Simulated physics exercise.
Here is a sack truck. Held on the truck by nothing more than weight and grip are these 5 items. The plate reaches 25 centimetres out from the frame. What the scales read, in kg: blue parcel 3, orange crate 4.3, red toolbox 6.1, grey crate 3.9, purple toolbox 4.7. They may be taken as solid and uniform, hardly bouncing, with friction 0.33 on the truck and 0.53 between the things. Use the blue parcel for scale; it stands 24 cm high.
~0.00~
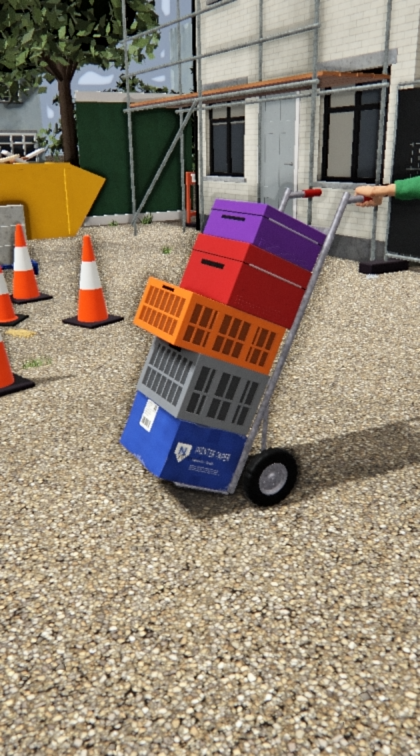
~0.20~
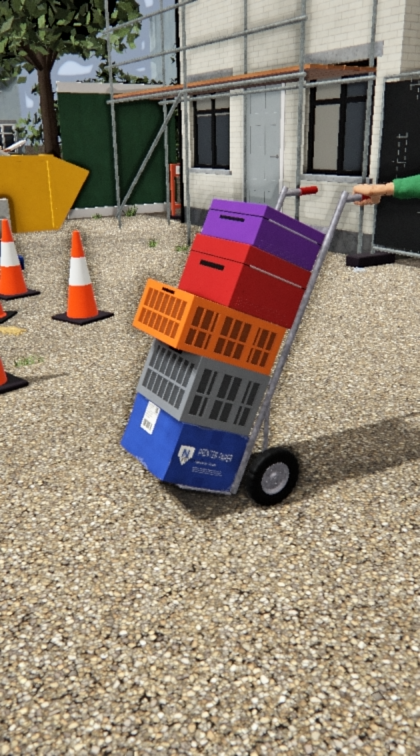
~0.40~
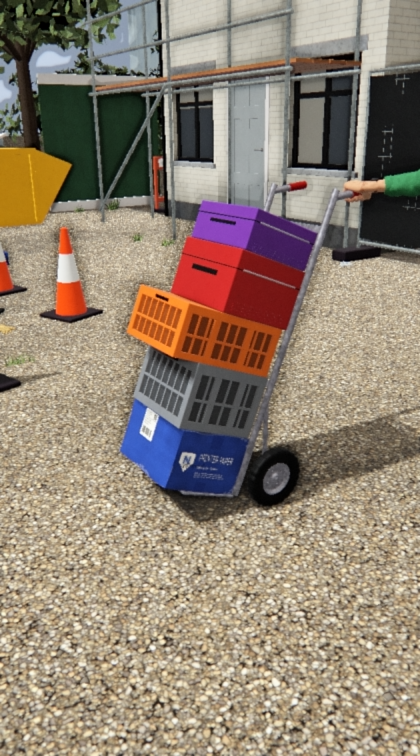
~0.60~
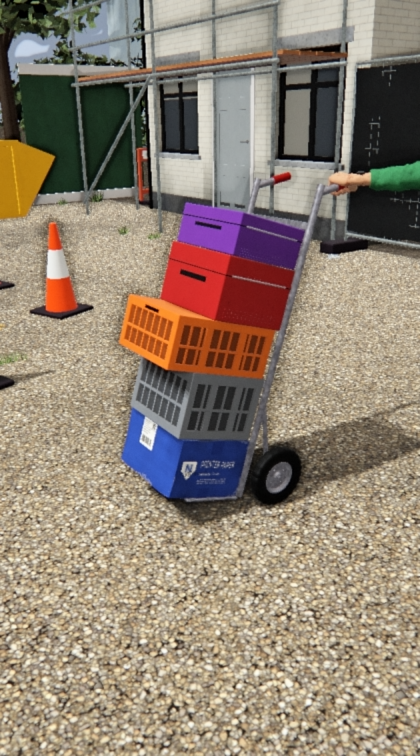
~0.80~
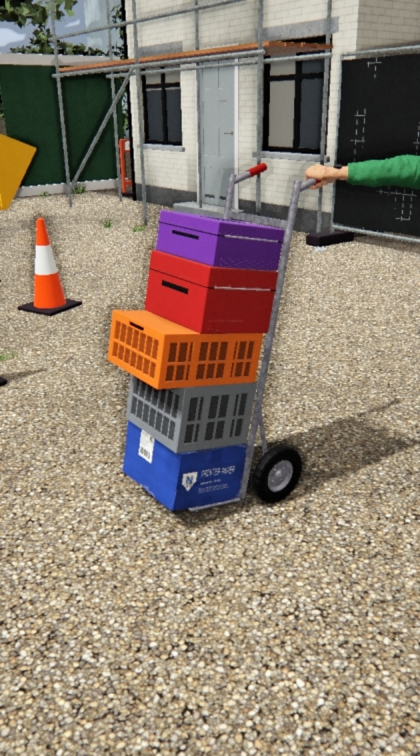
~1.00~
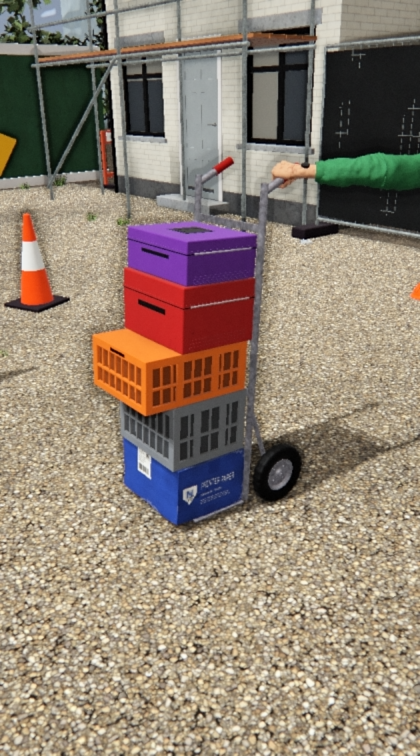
On a gravel yard beside a house with scaffolding, a green-sleeved arm raised a leaning sack truck stacked with blue, grey, orange, red and purple boxes until it stood nearly upright.
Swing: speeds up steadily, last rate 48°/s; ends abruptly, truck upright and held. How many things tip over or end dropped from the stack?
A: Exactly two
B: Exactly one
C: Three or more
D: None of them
C.
By 1.60 s, truck upright; orange crate rocked 15° off its seat near (128, 383); blue parcel rocked 15° off its seat near (175, 469); purple toolbox rocked 15° off its seat.
By 2.20 s, truck upright; orange crate, red toolbox and purple toolbox now dropped from the stack; blue parcel rocked 45° off its seat near (155, 468); grey crate rocked 45° off its seat.
By 2.40 s, truck upright; grey crate now dropped from the stack; blue parcel rocked 74° off its seat near (133, 479).
When it is over (3.6 s), dropped from the stack, orange crate, red toolbox, grey crate and purple toolbox; lying over on the truck, blue parcel. In the last view, blue parcel near (122, 489).
